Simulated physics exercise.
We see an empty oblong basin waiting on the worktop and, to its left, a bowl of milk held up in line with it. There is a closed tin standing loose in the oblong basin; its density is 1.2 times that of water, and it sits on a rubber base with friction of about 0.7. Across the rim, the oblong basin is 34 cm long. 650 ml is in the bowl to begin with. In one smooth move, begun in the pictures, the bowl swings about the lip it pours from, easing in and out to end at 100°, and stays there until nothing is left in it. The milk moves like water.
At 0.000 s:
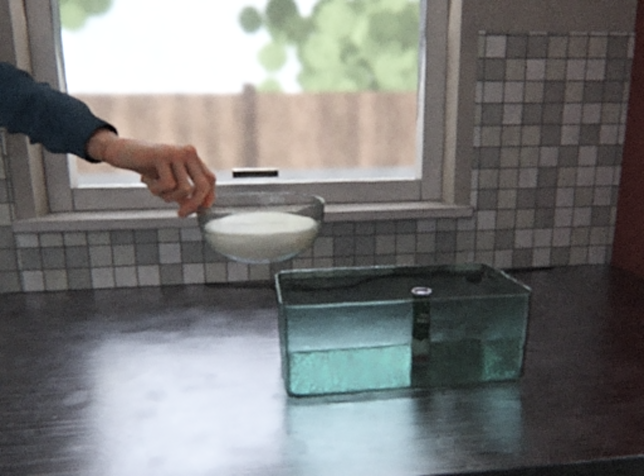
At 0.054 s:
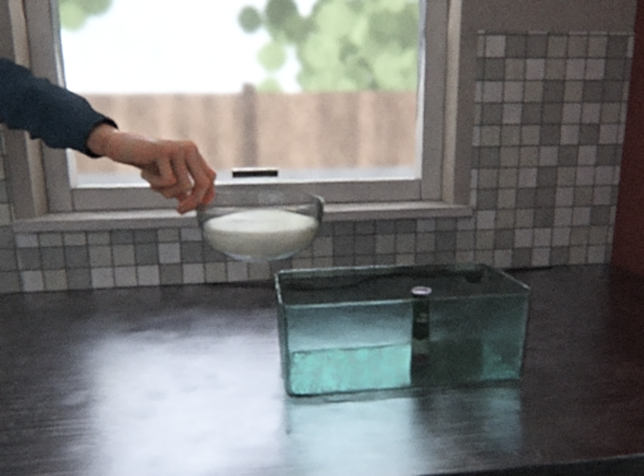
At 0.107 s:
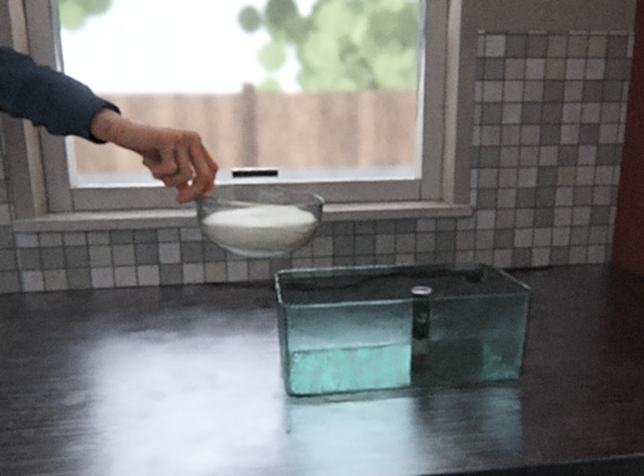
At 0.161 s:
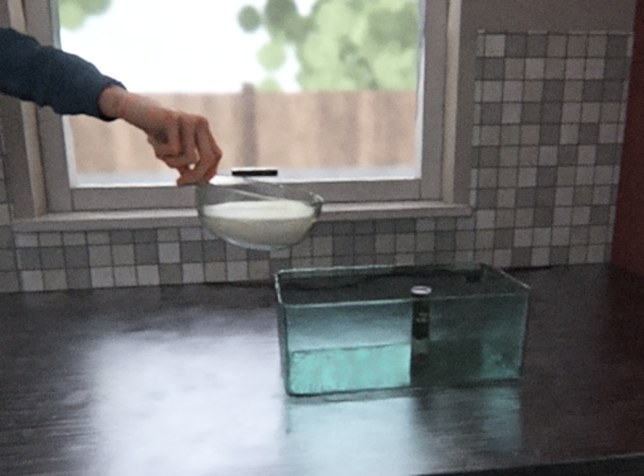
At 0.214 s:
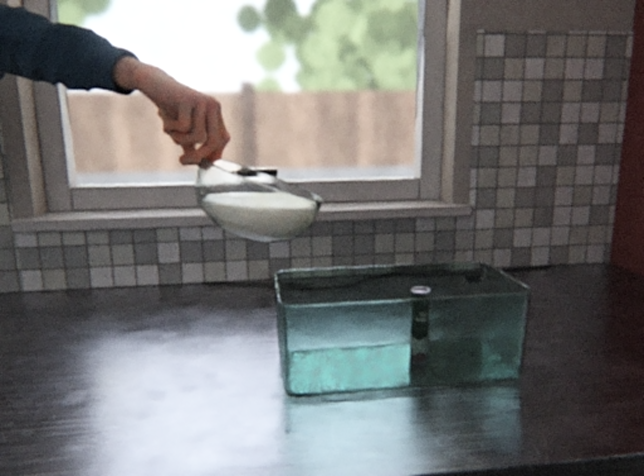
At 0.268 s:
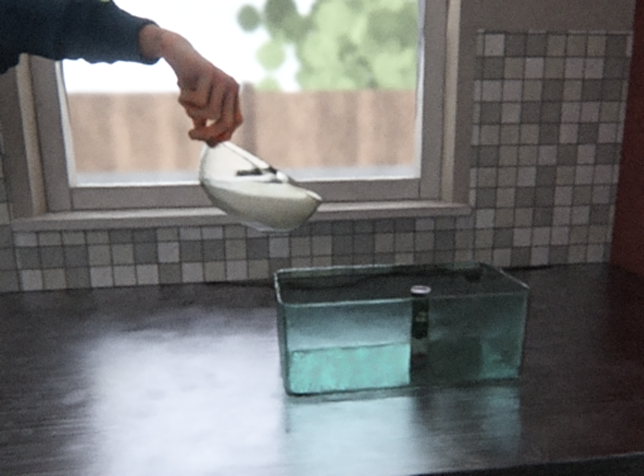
A hand tilts a glass bowl of white milk rightward beside a glass basin on the worktop.
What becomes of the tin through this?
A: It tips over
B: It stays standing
A, it tips over.
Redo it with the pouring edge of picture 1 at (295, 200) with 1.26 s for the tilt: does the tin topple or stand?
It does not tip.
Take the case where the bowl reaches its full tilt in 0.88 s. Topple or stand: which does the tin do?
With that tilt, the tin tips.
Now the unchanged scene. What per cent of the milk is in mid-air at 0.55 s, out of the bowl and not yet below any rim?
Estimate: Some 60 % of the total.
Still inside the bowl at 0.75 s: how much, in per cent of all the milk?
Around 1 in a hundred.
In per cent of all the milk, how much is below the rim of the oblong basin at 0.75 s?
The fraction sits near 86 in a hundred.
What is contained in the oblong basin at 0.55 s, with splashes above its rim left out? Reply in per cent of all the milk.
Around 8 percent.
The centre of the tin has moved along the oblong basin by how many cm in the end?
It finishes around 7.0 cm from where it began.
Then, 0.55 s in, the tilt is 89° and 32 per cent is still to pour; the tin stands where it began.
Then, 0.75 s in, the tilt is 100° and 1 per cent is still to pour; the tin leans 18°.
Then, 0.97 s in, the tilt is 100° and 0 per cent is still to pour; the tin lies on its side.
Then, 1.20 s in, the tilt is 100° and 0 per cent is still to pour; the tin lies on its side.
Finally, the tin lies on its side.
